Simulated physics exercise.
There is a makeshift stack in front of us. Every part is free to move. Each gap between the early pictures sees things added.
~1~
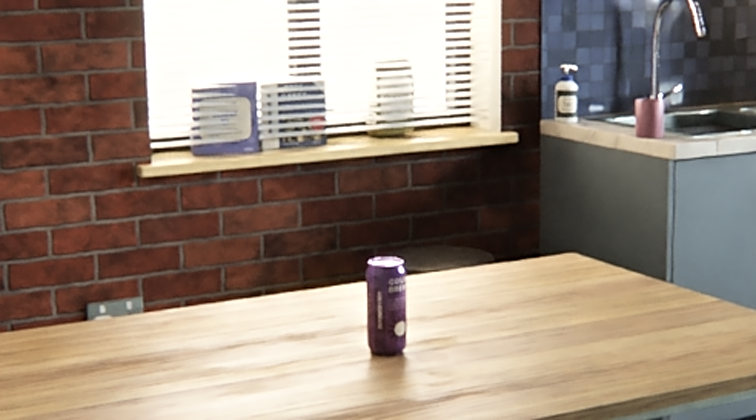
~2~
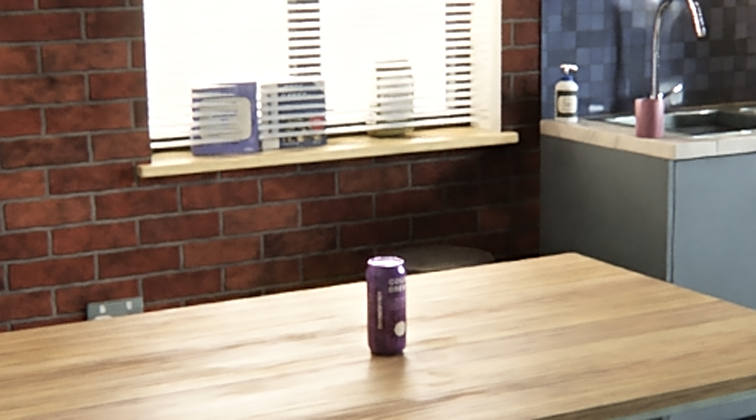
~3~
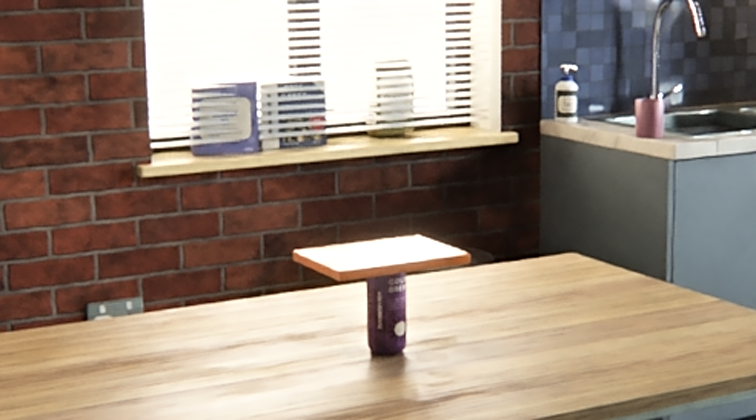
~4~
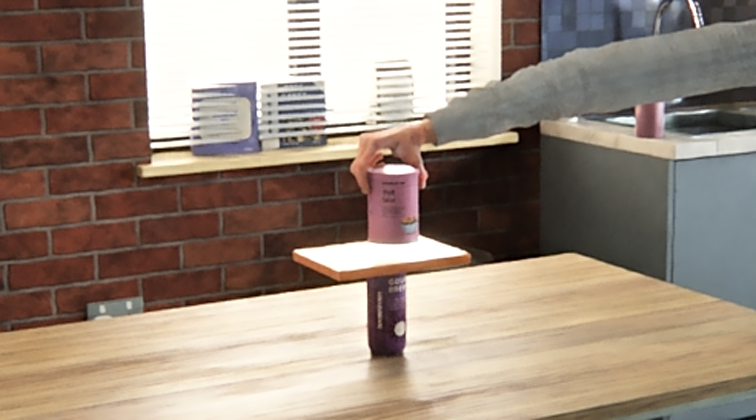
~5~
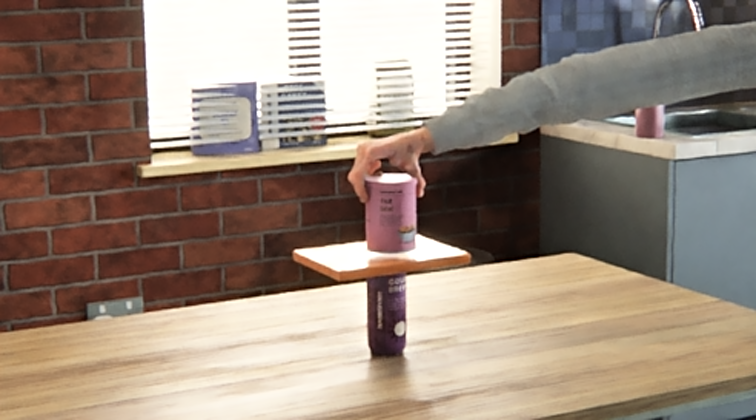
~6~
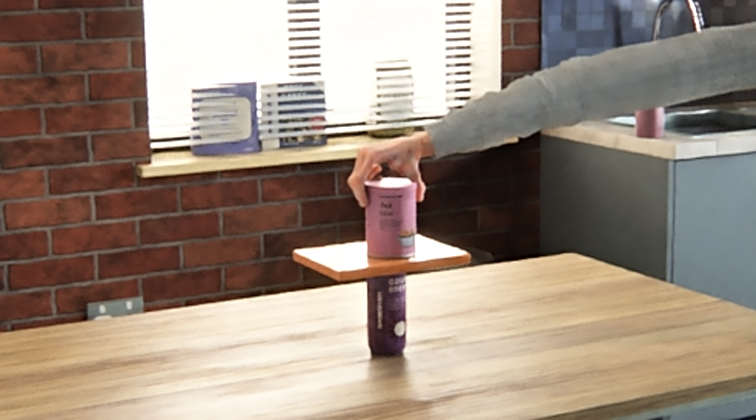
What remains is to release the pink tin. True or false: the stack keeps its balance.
True.
Then, 0.30 s on from there, no change.
Then, 0.70 s on from there, pink tin resting near (391, 218).
In the end, all 3 unmoved. At the end, from the last picture's camera, pink tin near (391, 218). The stack keeps its balance.
